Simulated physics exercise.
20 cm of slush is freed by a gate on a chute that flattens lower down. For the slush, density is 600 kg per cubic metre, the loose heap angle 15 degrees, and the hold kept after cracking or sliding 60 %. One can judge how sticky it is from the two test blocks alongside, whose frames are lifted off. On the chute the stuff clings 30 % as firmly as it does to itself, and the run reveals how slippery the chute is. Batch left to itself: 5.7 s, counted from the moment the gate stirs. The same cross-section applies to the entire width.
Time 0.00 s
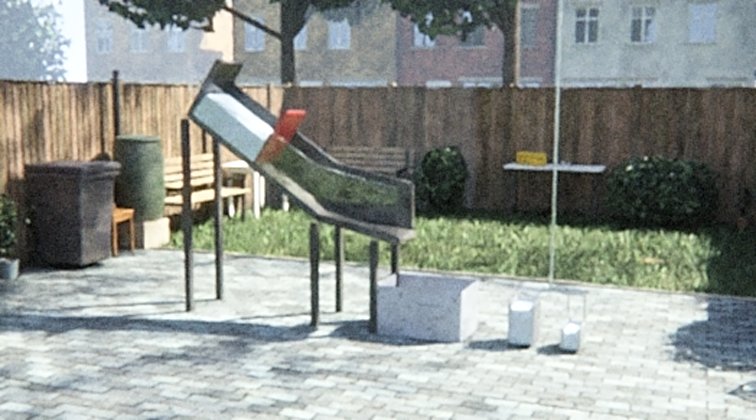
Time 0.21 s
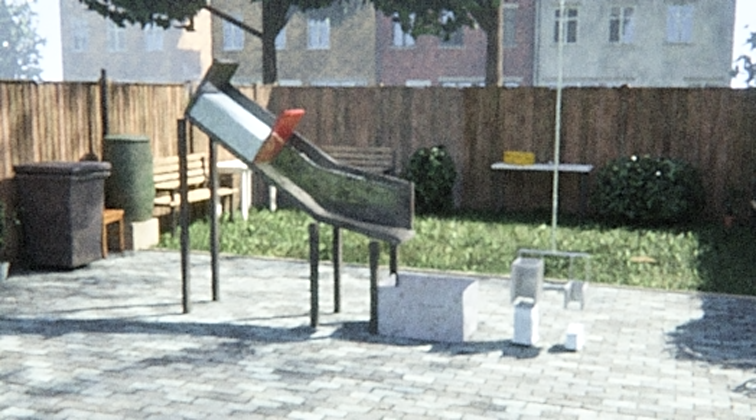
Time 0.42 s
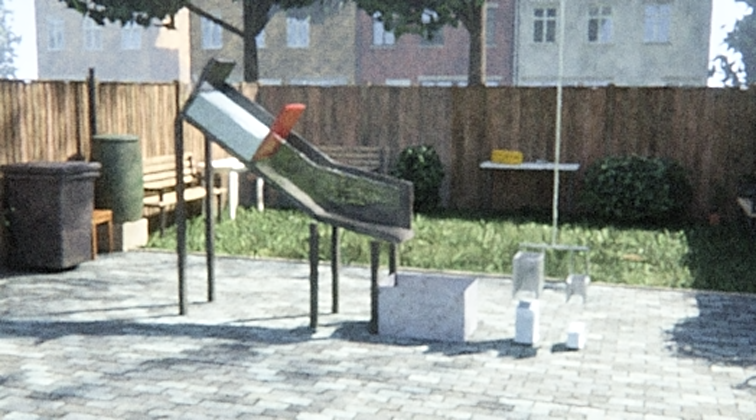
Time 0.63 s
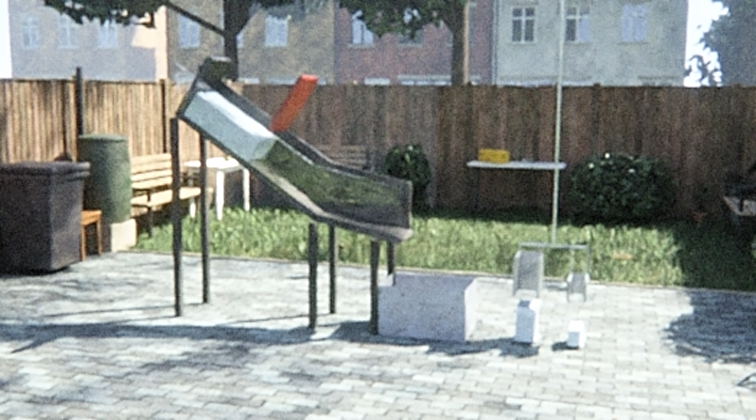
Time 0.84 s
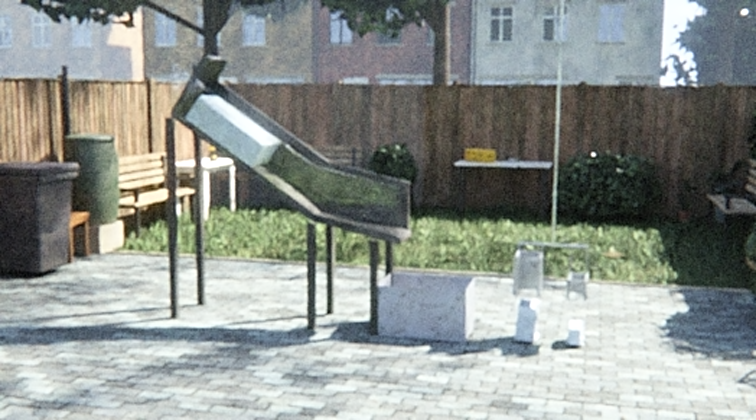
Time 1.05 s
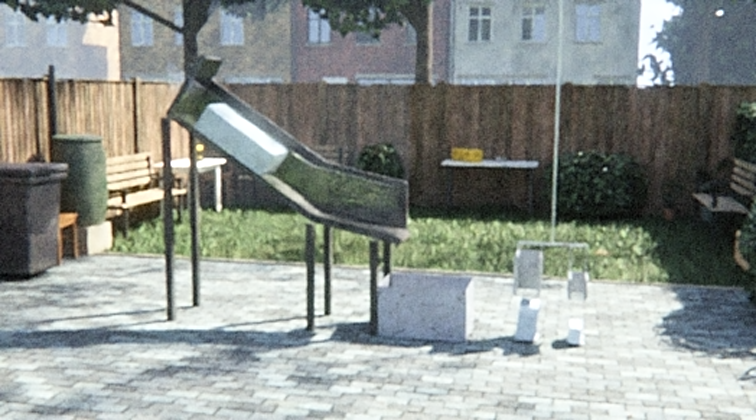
In a paved, fenced yard, clear casings rise off two small white blocks beside a raised metal chute; then a red gate lifts away from the chute, and the pale slush behind it slides a short way down to the right.
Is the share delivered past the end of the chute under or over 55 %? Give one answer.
It comes out under.
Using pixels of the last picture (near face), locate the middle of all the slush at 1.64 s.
Around (300, 188).
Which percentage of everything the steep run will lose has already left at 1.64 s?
It comes to around 30 %.
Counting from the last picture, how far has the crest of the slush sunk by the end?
Roughly 57.5 cm.
After 1.64 s, 71 % is on the steep run, 29 % on the flatter one and 0 % past the end.
After 2.34 s, 4 % is on the steep run, 88 % on the flatter one and 8 % past the end.
After 3.04 s, 4 % is on the steep run, 88 % on the flatter one and 8 % past the end.
After 3.74 s, 4 % is on the steep run, 88 % on the flatter one and 8 % past the end.
After 6.13 s, at the end, 4 % is on the steep run, 88 % on the flatter one and 8 % past the end.
